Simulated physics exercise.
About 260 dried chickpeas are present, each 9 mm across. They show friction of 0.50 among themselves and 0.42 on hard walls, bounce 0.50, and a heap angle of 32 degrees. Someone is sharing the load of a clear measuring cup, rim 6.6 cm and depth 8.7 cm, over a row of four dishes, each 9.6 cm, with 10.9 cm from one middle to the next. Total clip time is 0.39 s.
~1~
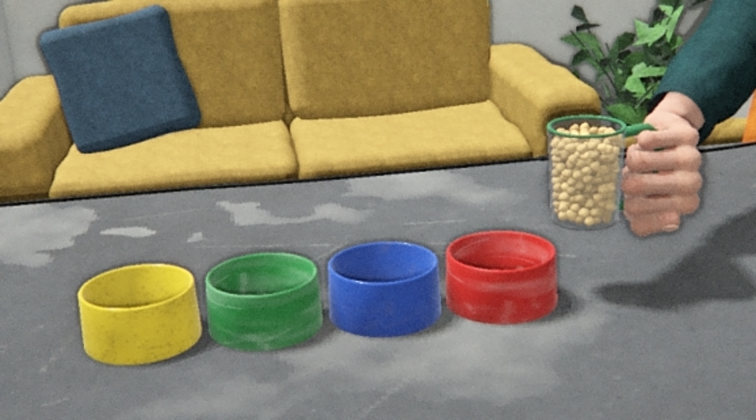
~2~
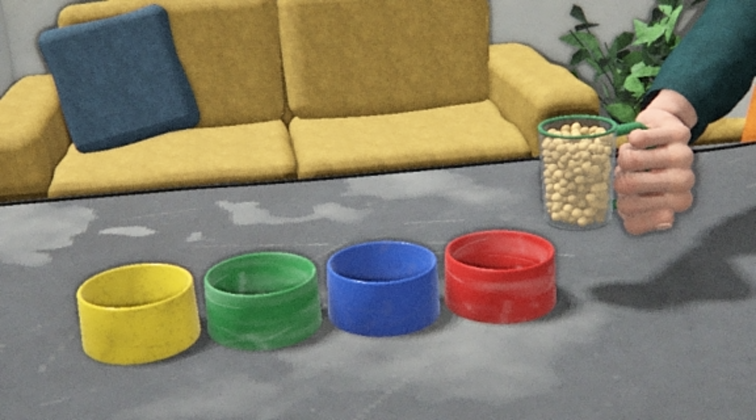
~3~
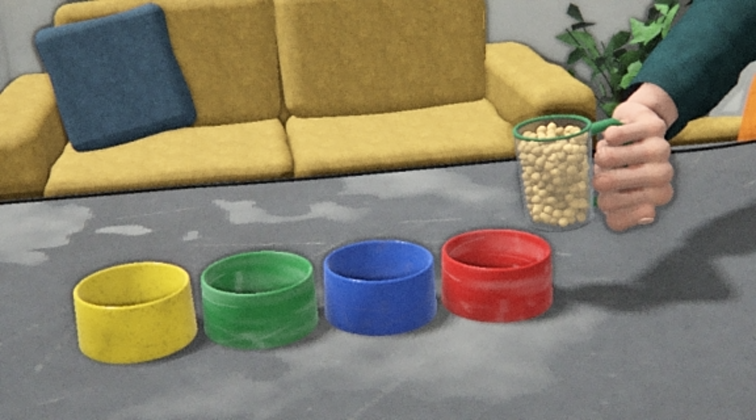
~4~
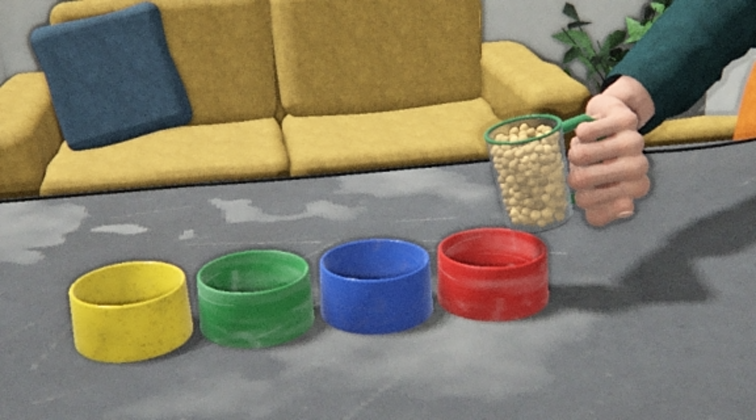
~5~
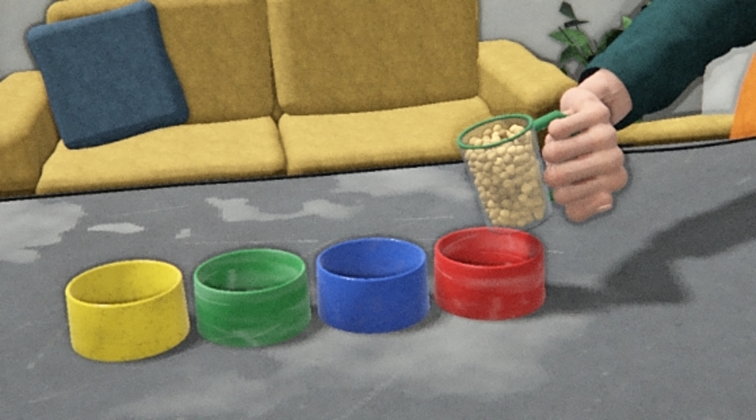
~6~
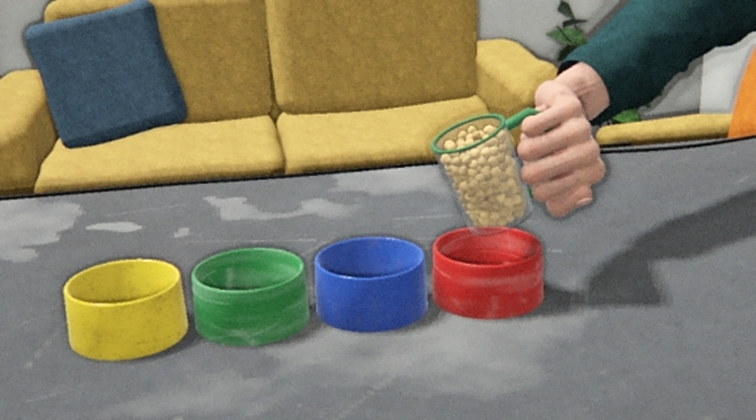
On a gray tabletop in front of a yellow sofa, a hand holds a clear, green-rimmed cup full of chickpeas to the right of a row of yellow, green, blue and red dishes. The hand moves the cup left, gradually tilting it leftward until it is above the red dish.
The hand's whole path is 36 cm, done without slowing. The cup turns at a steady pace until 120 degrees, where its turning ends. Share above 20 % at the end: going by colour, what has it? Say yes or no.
Red: No, blue: No, green: No, yellow: Yes, counter: No.
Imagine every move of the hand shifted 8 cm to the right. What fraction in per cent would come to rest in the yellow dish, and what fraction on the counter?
Yellow 10, counter 20.
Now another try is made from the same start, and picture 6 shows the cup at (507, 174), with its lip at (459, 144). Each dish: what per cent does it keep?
The red dish keeps 0, the blue dish 0, the green dish 0 and the yellow dish 100.
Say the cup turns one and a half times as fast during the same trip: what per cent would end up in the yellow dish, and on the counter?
Then the yellow dish would get 70 and the counter 10.
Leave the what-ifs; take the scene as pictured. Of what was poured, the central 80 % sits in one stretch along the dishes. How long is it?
5 cm, roughly.
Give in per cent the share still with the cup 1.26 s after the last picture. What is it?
Reading: Approx. 75 %.
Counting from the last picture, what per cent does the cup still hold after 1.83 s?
Roughly 5 per cent.
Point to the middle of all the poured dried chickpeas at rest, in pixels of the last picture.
Once everything settles, the centre is around (123, 309).
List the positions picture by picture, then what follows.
The first picture shows cup at (585, 173), tilt 0 degrees, lip at (550, 130), moved 0.0 cm; middle of the pieces at (588, 170); red dish at (501, 251); blue dish at (383, 263); green dish at (262, 275); yellow dish at (137, 287).
The second picture shows cup at (578, 173), tilt 2 degrees, lip at (541, 131), moved 0.6 cm; middle of the pieces at (580, 170).
The third picture shows cup at (556, 174), tilt 6 degrees, lip at (516, 135), moved 2.3 cm; middle of the pieces at (558, 171).
The fourth picture shows cup at (531, 175), tilt 11 degrees, lip at (487, 139), moved 4.3 cm; middle of the pieces at (533, 171).
The fifth picture shows cup at (507, 176), tilt 15 degrees, lip at (460, 144), moved 6.1 cm; middle of the pieces at (510, 172).
The sixth picture shows cup at (485, 176), tilt 20 degrees, lip at (434, 149), moved 8.1 cm; middle of the pieces at (487, 172); red dish at (487, 246); blue dish at (370, 258); green dish at (248, 270); yellow dish at (123, 282).
Then, 0.75 s after the last picture, tilt 67 degrees; cup holds 100 %.
Then, 1.26 s after the last picture, tilt 98 degrees; cup holds 75 %, yellow 25 %.
Then, 1.83 s after the last picture, tilt 120 degrees; cup holds 5 %, yellow 90 %.
In the end, red 0 %, blue 0 %, green 0 %, yellow 100 %, counter 0 %.
